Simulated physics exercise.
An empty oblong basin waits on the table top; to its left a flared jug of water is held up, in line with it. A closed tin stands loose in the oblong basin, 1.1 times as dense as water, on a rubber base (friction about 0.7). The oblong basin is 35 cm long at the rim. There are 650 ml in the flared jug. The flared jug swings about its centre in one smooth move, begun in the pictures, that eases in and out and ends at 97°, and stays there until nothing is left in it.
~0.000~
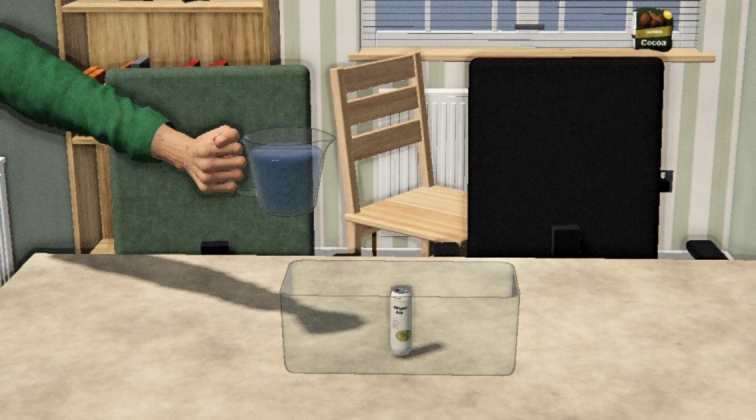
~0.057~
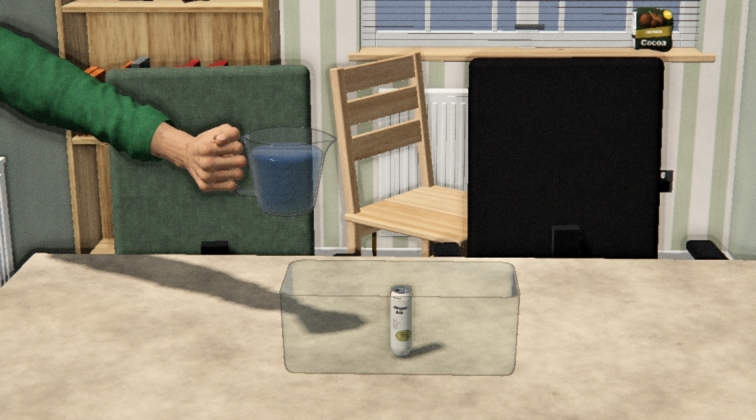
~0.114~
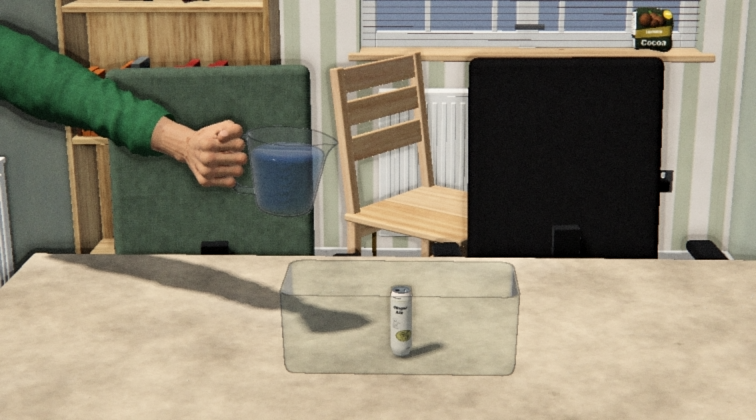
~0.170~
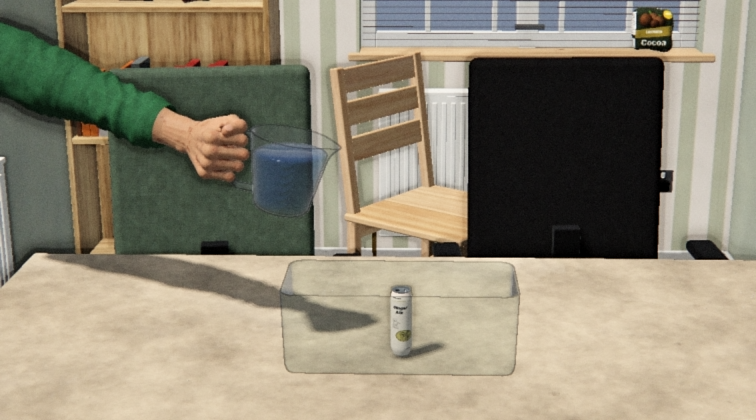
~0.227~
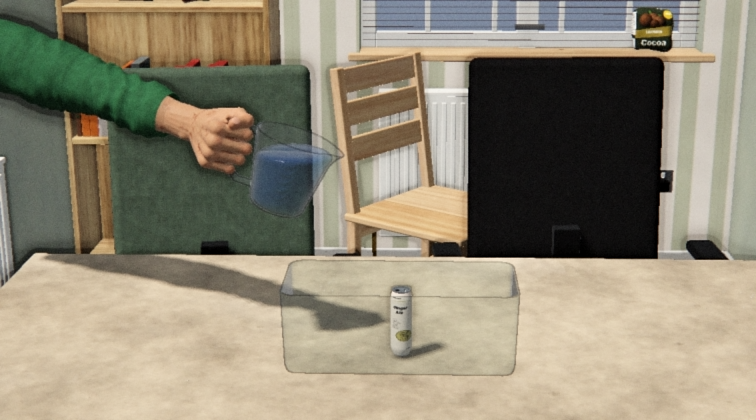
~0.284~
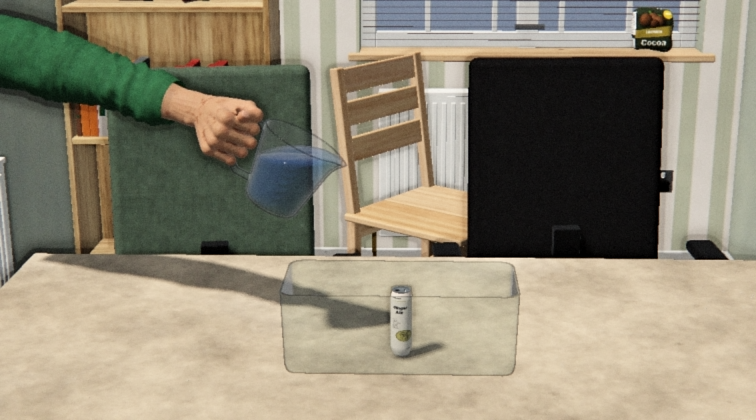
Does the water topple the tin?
It topples.
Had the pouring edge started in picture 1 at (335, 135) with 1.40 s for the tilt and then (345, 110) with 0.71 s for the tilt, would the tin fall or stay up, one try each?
First it topples; then it topples.
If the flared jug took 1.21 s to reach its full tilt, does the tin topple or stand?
Then it topples.
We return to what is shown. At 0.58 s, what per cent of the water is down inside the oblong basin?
Some 12 per cent.
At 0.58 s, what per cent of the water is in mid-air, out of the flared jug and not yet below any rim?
About 30 per cent.
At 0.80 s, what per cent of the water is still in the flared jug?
Near 12 in a hundred.
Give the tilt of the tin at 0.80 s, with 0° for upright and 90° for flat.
It is at some 10°.
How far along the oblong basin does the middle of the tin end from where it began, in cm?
About 9.5 cm.
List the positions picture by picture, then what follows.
In the first picture, tilt 0°; pouring edge (336, 137); surface from (250, 150) to (324, 150); the oblong basin's rim runs from (285, 278) to (516, 281); the tin's top is at (401, 292).
In the second picture, tilt 1°; pouring edge (336, 138); surface from (250, 150) to (324, 151).
In the third picture, tilt 5°; pouring edge (339, 142); surface from (252, 149) to (325, 152).
In the fourth picture, tilt 11°; pouring edge (342, 147); surface from (254, 149) to (329, 153).
In the fifth picture, tilt 19°; pouring edge (345, 155); surface from (257, 152) to (334, 155).
In the sixth picture, tilt 28°; pouring edge (347, 165); surface from (257, 156) to (343, 159).
Then, 0.58 s in, the tilt is 83° and 57 per cent is still to pour; the tin stands where it began.
Then, 0.80 s in, the tilt is 97° and 13 per cent is still to pour; the tin leans 10°.
Then, 1.03 s in, the tilt is 97° and 1 per cent is still to pour; the tin lies on its side.
Then, 1.28 s in, the tilt is 97° and 0 per cent is still to pour; the tin lies on its side.
Finally, the tin lies on its side.
